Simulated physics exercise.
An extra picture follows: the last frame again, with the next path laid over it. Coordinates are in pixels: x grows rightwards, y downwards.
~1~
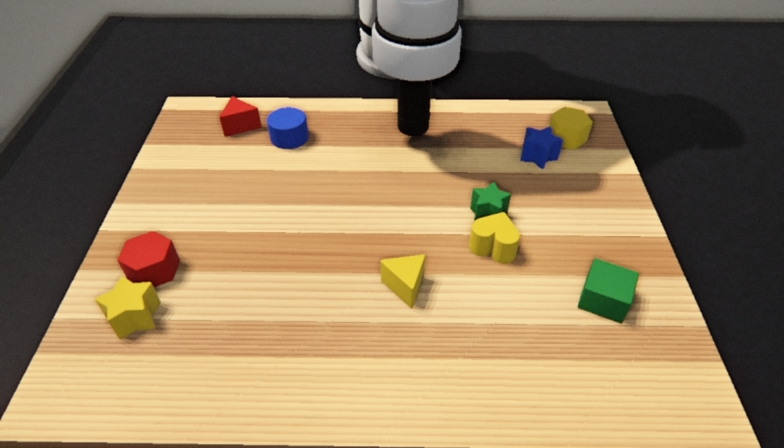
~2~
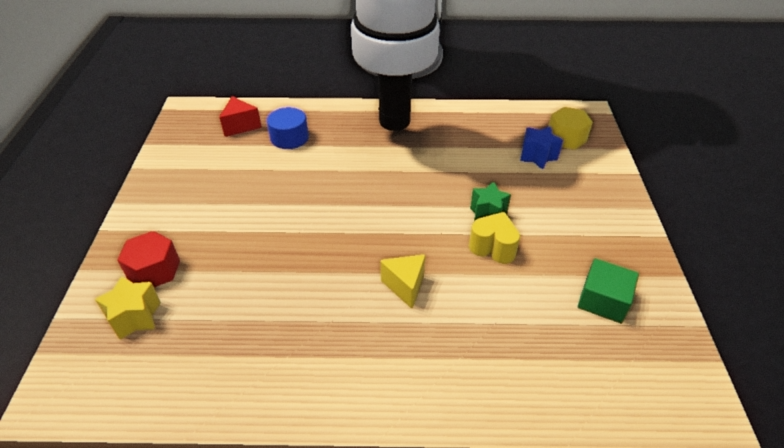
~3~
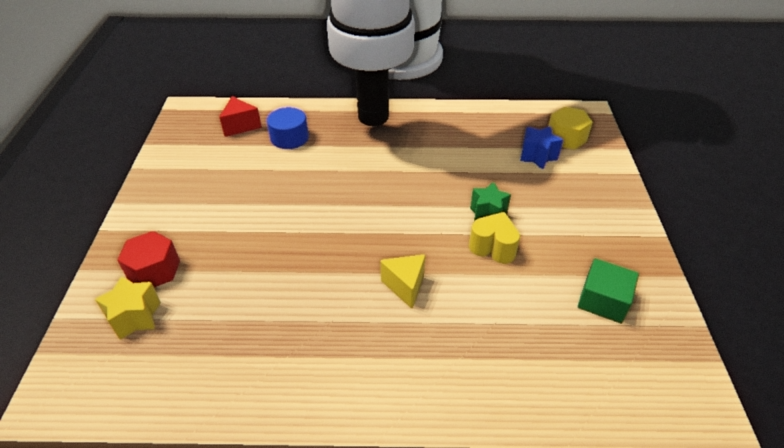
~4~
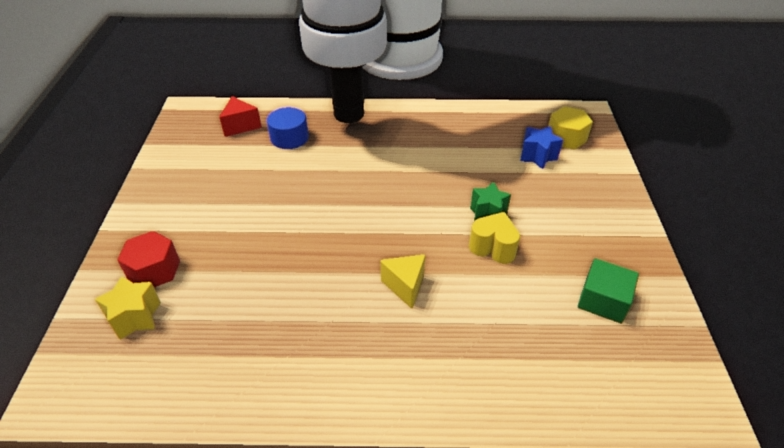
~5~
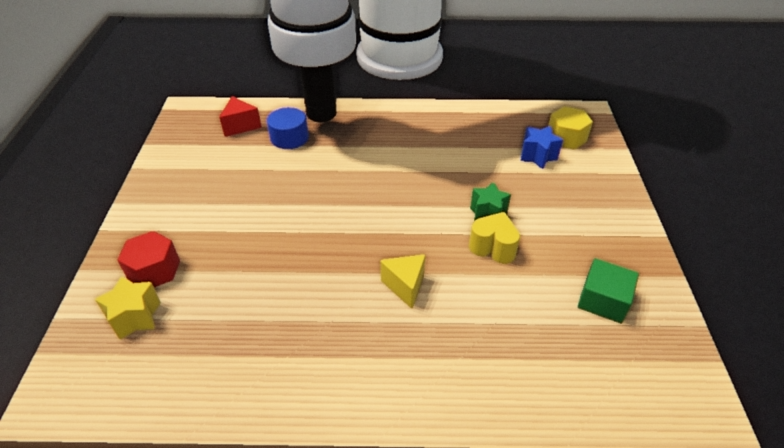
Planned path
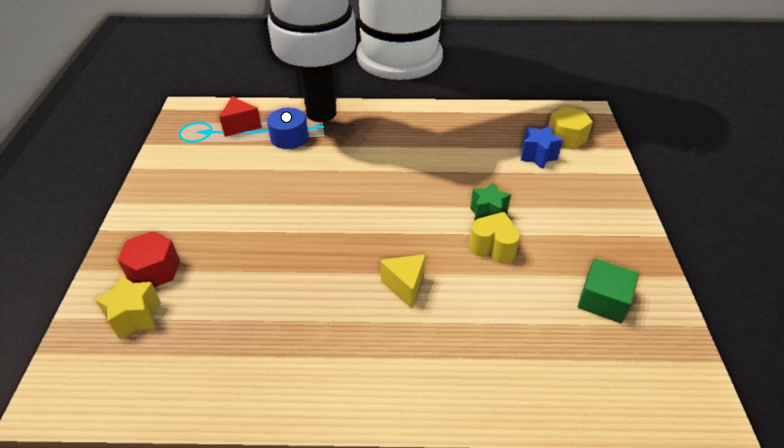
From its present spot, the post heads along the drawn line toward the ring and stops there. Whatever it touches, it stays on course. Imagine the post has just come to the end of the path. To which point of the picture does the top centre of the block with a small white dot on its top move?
The point I'd pick in the picture is (230, 133).
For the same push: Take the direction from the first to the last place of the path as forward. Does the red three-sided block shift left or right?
Taking start-to-end as forward, the block's sideways shift goes to the right.
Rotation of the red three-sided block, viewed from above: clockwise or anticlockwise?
It twists clockwise.
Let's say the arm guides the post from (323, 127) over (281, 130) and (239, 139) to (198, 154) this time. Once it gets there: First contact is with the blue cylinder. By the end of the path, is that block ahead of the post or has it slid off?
My prediction: No longer in front.
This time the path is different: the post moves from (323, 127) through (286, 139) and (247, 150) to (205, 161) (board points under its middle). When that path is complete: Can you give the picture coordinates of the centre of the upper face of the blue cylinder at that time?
Roughly at (162, 155).
Path on the board, from (323, 127) through (259, 131) to (196, 132); the dot is on the blue cylinder.
The first path, step by step. One third of the way, post at (278, 118); blue cylinder at (251, 127).
Two thirds of the way, post at (235, 120); red three-sided block at (203, 103), turned 25° clockwise; blue cylinder at (230, 133).
At the end, post at (192, 119); red three-sided block at (181, 96), turned 85° clockwise; blue cylinder at (230, 133).
